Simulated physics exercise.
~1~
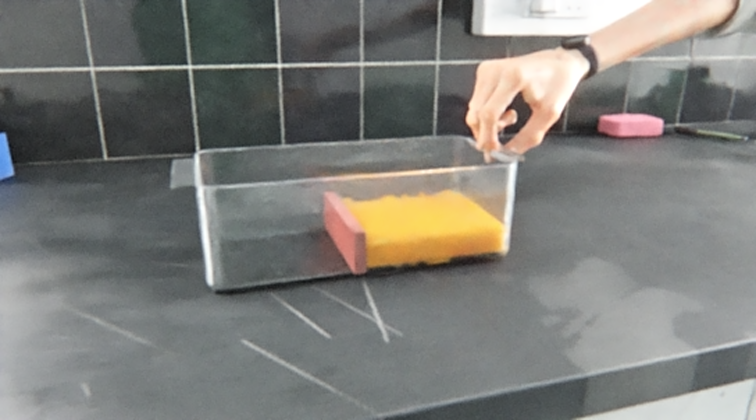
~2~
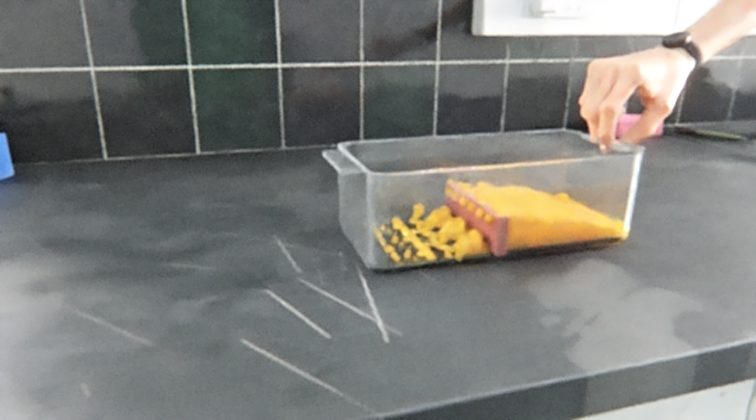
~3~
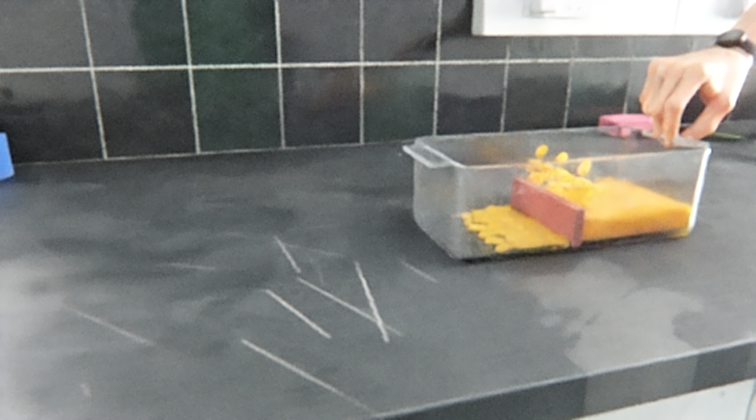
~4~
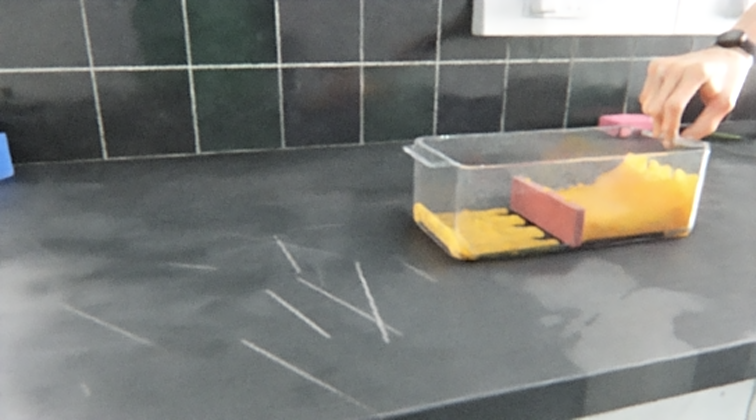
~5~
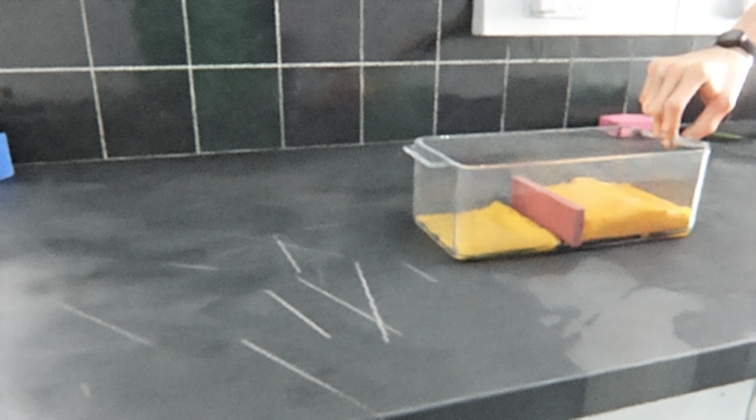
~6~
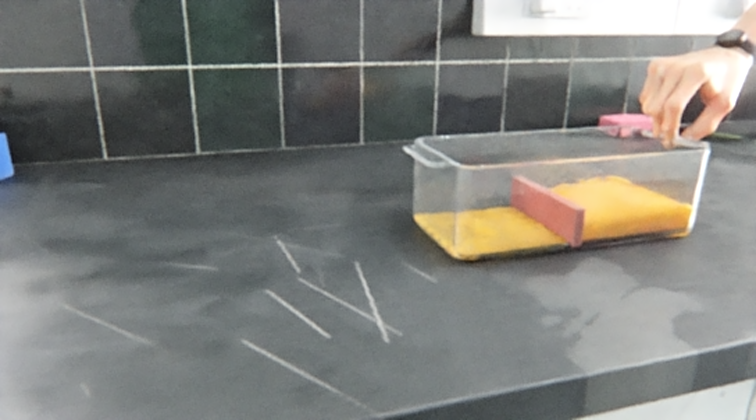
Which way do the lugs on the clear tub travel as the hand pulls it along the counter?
The lugs move to the right along with the tub.
A hand pulled a clear oblong tub to the right across a dark counter, and the yellow-orange juice behind its reddish divider sloshed about, with some getting into the left part. The tub stopped, and the juice settled on both sides, lower on the left.
